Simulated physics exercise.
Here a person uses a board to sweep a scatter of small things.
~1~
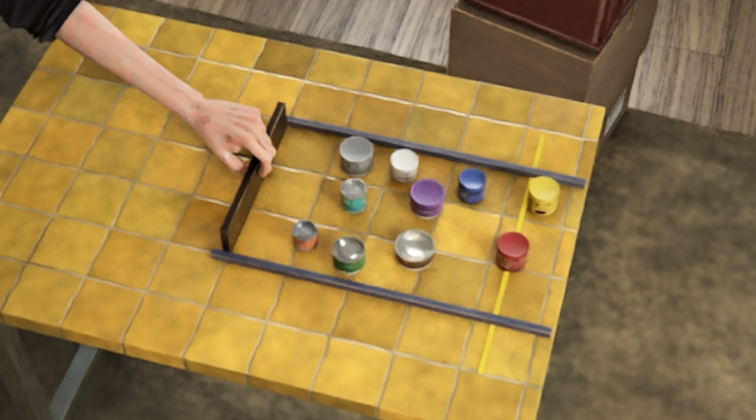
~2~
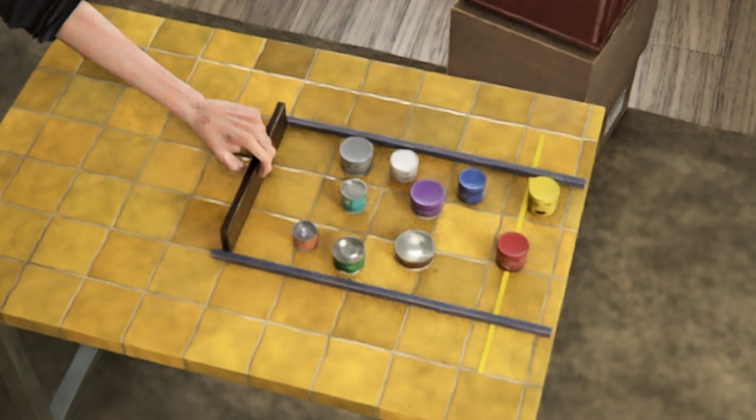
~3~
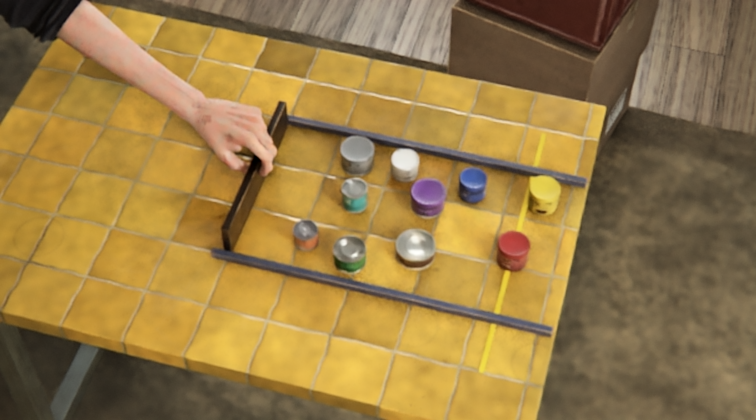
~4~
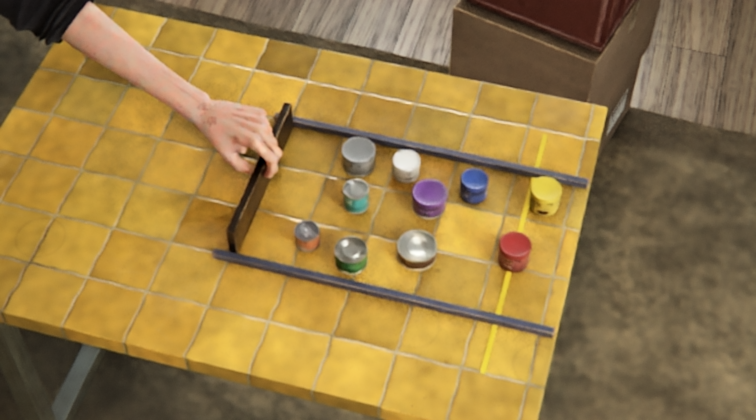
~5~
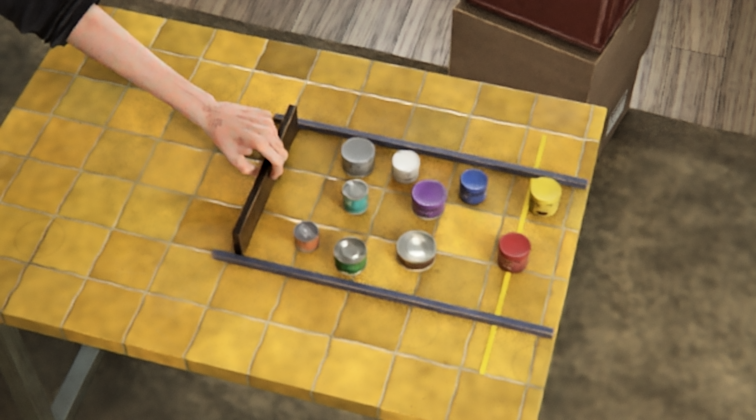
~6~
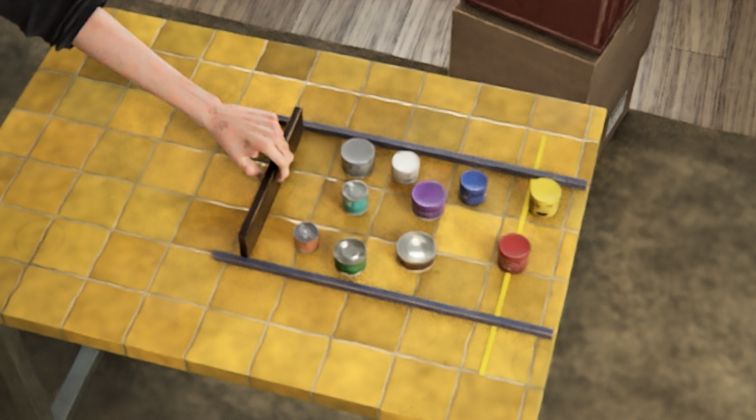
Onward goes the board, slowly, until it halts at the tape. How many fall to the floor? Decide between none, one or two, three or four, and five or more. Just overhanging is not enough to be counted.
Decision: One or two.
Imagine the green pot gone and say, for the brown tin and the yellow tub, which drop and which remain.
So the brown tin is still there and the yellow tub goes off the edge.
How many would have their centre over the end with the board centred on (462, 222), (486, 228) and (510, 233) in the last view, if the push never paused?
First 0, then 0, then 1.
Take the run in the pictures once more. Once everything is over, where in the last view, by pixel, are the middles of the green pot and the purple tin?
First object: (516, 304); second object: (538, 225).
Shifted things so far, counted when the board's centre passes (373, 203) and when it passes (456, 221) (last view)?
At first I count 5, and then 9.
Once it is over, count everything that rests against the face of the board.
The figure is 5.
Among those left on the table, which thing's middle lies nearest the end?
Red tub.
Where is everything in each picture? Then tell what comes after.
Yellow tub (543, 197); red tub (512, 252); blue tub (472, 186); board (255, 175); tape (514, 245), in the first picture.
Red tub (512, 252); green pot (349, 256), in the second picture.
Blue tub (473, 186); grey tin (357, 156), in the third picture.
Yellow tub (545, 197); brown tin (417, 250), in the fourth picture.
Red tub (514, 253); purple tin (429, 200), in the fifth picture.
Yellow tub (544, 198); red tub (514, 254); blue tub (473, 188); board (272, 180); tape (516, 247), in the sixth picture.
Soon after, none off yet; yellow tub at rest near (544, 198); red tub at rest near (514, 254); blue tub at rest near (473, 188).
Then, none off yet; yellow tub at rest near (544, 198); red tub at rest near (514, 254); blue tub moved about its own width near (491, 195).
Further on, none off yet; yellow tub moved a little near (554, 200); red tub moved about its own width near (541, 252); blue tub moved well along near (526, 207).
At rest, the number that fall off is one or two; fallen, yellow tub.
